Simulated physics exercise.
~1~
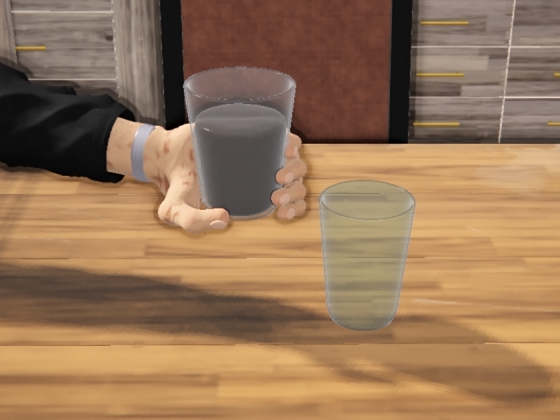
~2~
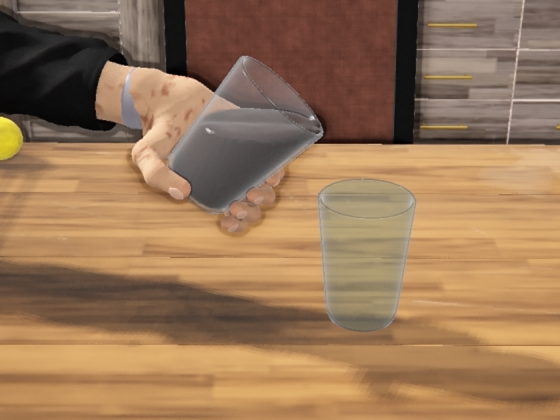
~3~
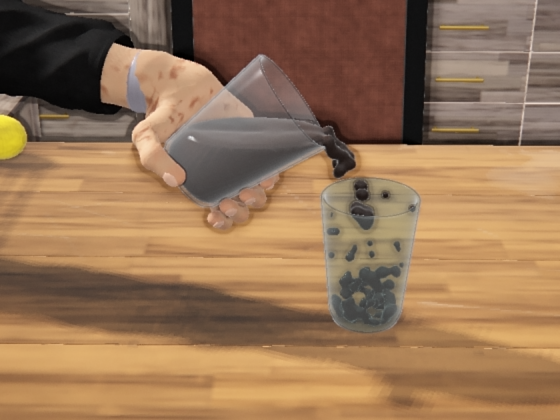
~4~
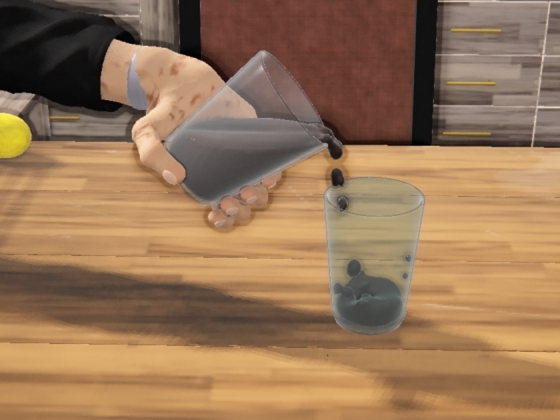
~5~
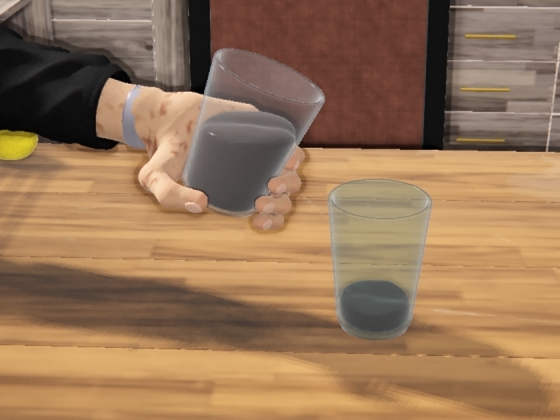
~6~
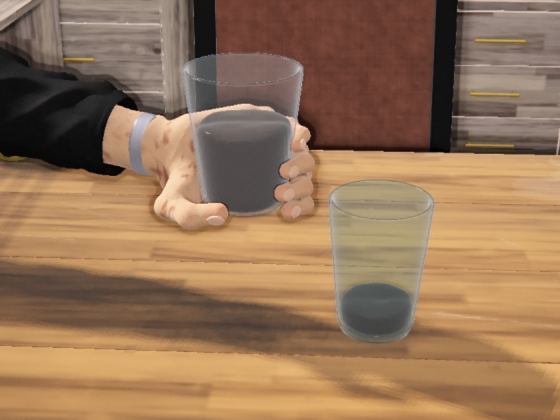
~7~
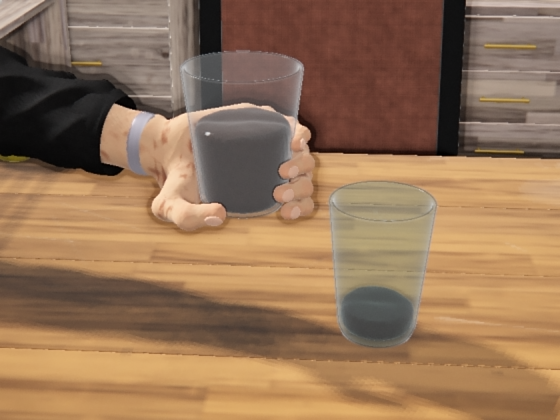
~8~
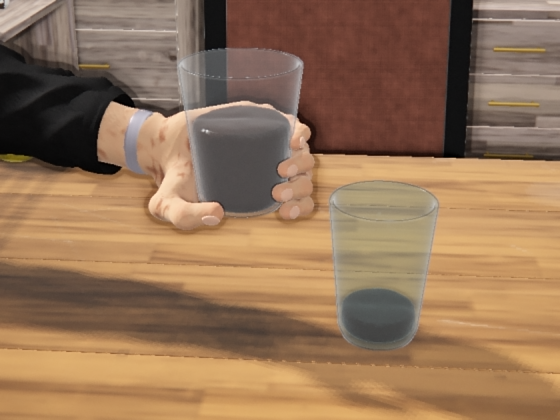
In the video, a hand tilts a glass of dark liquid to the right above a wooden table, pouring some into an empty tumbler, then rights it. The tumbler ends with a shallow dark layer at the bottom, while the held glass remains well filled.
